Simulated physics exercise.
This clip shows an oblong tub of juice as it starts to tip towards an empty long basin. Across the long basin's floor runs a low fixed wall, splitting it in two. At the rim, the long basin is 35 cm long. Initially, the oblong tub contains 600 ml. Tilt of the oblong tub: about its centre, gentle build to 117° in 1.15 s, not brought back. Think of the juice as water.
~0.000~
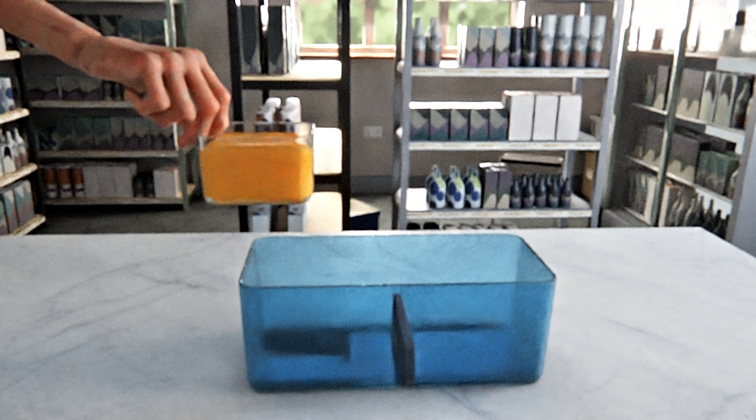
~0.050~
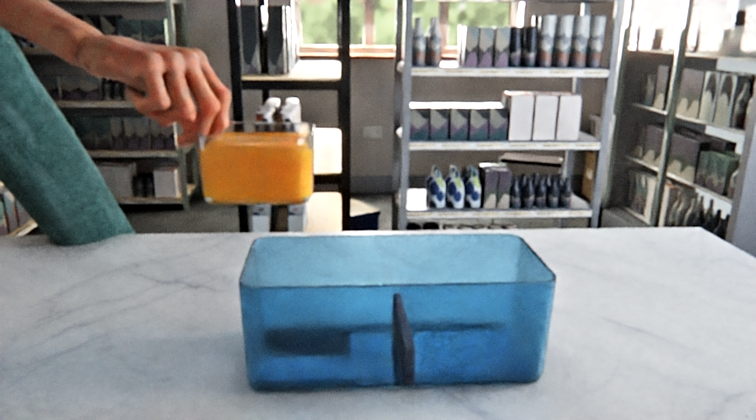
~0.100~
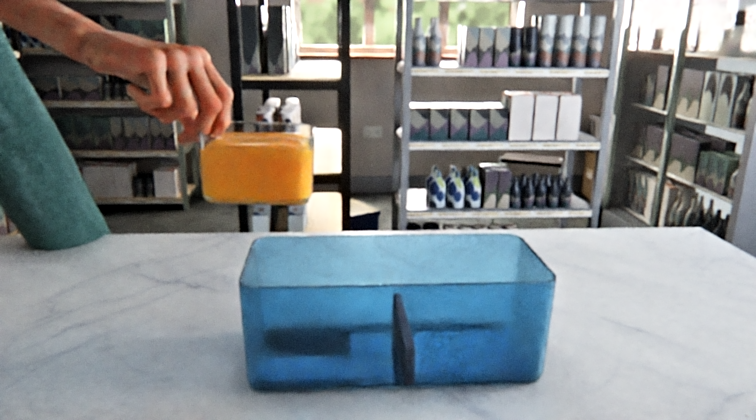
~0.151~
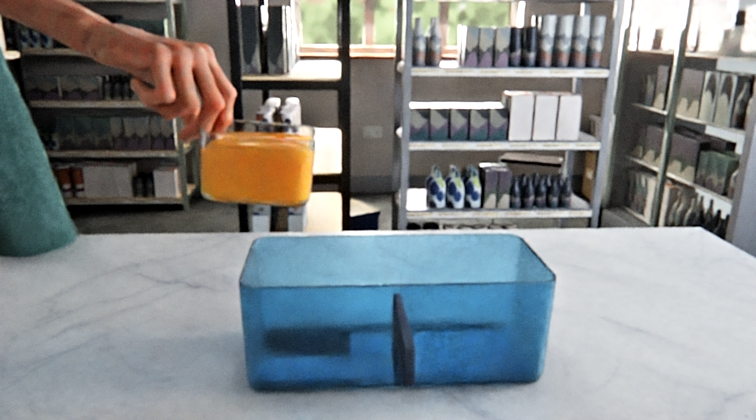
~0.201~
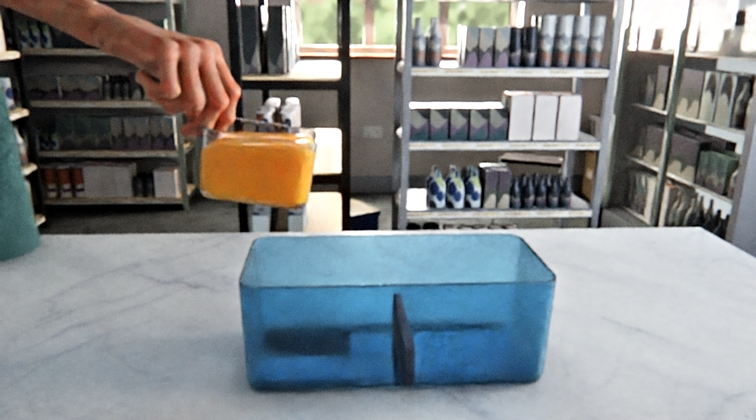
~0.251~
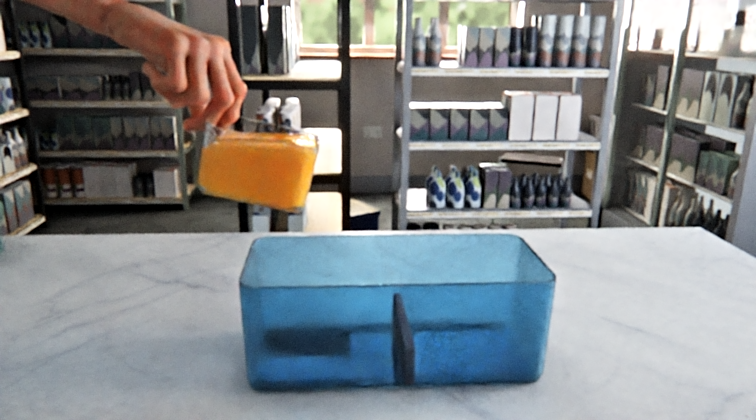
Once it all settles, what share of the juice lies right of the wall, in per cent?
2 %.
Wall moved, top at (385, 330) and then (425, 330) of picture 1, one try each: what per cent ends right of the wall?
I'd put it at about 40 per cent for the first and about 15 per cent for the second.
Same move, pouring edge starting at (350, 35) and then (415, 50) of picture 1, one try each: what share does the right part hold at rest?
Respectively 75 and 95 %.
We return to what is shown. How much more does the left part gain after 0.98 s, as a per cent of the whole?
Around 10 in a hundred.
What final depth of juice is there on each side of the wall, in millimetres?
Left roughly 22 mm; right roughly 0 mm.
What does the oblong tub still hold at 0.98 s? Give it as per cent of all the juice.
6 per cent or thereabouts.
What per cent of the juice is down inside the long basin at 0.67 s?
I reckon close to 22 percent of it.
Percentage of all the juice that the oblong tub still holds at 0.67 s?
At that time about 46 in a hundred parts are still held.
After 0.67 s the tilt is 74° and 47 per cent is still to pour, 23 is left of the wall and 0 right of it.
After 0.98 s the tilt is 111° and 6 per cent is still to pour, 88 is left of the wall and 1 right of it.
After 1.30 s the tilt is 117° and 0 per cent is still to pour, 98 is left of the wall and 2 right of it.
After 1.65 s the tilt is 117° and 0 per cent is still to pour, 98 is left of the wall and 2 right of it.
In the end 98 per cent lies left of the wall, 2 right of it and 0 outside.
